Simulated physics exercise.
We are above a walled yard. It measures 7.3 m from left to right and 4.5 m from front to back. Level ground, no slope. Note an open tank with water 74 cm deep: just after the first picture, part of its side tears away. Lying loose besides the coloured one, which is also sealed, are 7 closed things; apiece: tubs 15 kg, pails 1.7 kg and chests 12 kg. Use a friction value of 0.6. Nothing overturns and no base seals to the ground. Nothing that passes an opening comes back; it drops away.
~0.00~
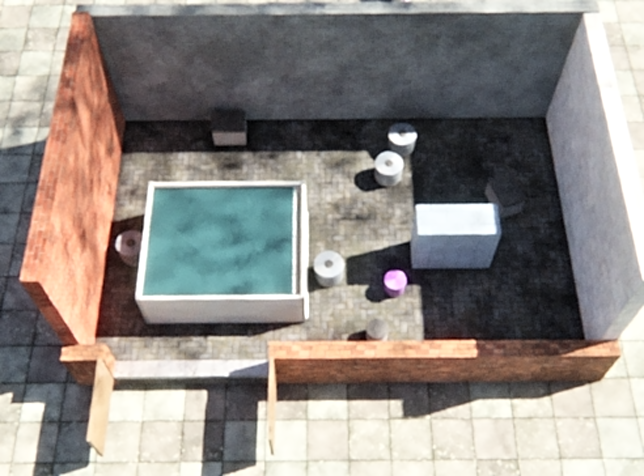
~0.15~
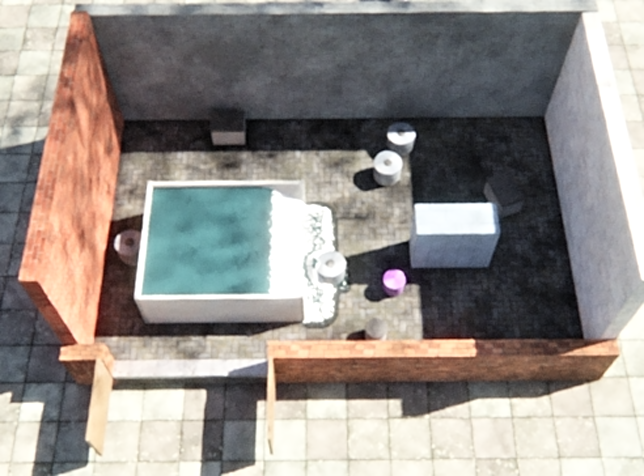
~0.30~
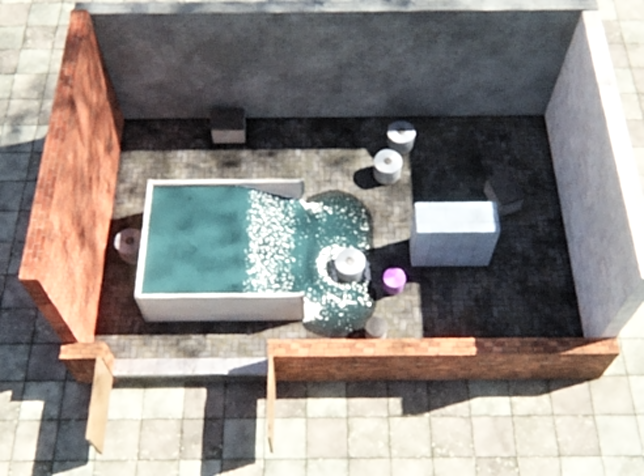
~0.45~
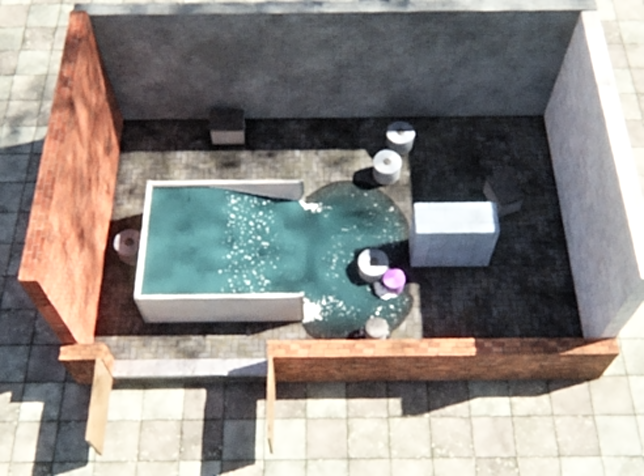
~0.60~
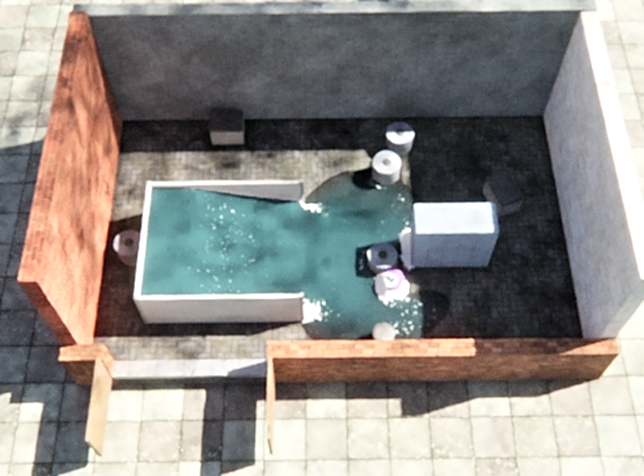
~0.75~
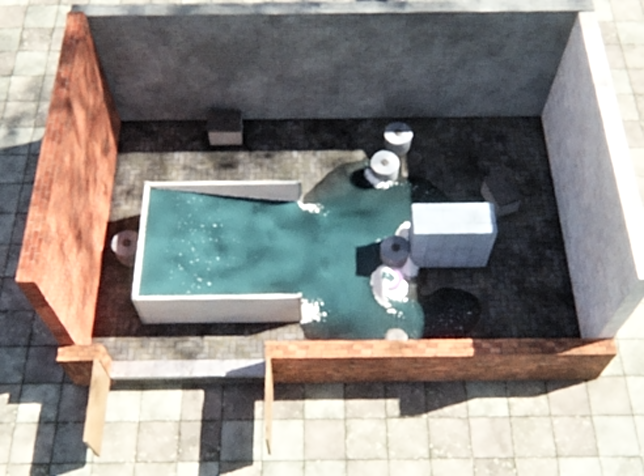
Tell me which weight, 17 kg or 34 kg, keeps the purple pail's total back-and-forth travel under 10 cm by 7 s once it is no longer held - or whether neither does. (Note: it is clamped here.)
The small load and double fall short.
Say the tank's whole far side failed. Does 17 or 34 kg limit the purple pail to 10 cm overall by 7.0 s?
In that case the lighter mass suffices.
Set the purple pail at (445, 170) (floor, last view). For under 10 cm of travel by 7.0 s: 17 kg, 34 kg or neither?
Both fall short.
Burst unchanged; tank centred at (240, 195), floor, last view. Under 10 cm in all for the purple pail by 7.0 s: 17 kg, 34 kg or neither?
Lab note - in that case: Heavier mass required.
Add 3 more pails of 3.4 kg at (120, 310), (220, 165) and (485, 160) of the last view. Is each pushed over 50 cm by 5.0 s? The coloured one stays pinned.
In the given order, I'd say smaller, smaller, greater.
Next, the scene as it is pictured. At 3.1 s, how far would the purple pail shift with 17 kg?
200 cm.
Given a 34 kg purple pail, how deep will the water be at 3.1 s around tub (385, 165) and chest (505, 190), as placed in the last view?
Roughly 25 and 28 cm.
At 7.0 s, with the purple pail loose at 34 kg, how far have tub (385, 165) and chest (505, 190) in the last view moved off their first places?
So the first is off by 200 centimetres, the second by 600 centimetres.
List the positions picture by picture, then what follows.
In the first frame, the purple pail at (395, 280), on the bottom; water covers 4.3 m2; 0 of 8 have shifted.
In the second frame, the purple pail at (394, 279) rests on the ground; water covers 5.3 m2; 0 of 8 have shifted.
In the third frame, the purple pail at (394, 278) rests on the ground; water covers 6.7 m2; 1 of 8 have shifted.
In the fourth frame, the purple pail at (394, 278) rests on the ground; 8.4 m2 under water; 1 of 8 have shifted.
In the fifth frame, the purple pail at (394, 279), on the bottom; 9.9 m2 under water; 2 of 8 have shifted.
In the sixth frame, the purple pail at (392, 279) rests on the ground; water covers 11.4 m2; 2 of 8 have shifted.
After 1.4 s the purple pail would be 140 cm from its start with 17 kg and 66 cm from its start with 34 kg; 16 cm of water round it then.
After 3.1 s the purple pail would be 223 cm from its start with 17 kg and 188 cm from its start with 34 kg; 21 cm of water round it then.
After 4.9 s the purple pail would be 203 cm from its start with 17 kg and 188 cm from its start with 34 kg; 15 cm of water round it then.
After 7.0 s the purple pail would be 201 cm from its start with 17 kg and 188 cm from its start with 34 kg; 12 cm of water round it then.
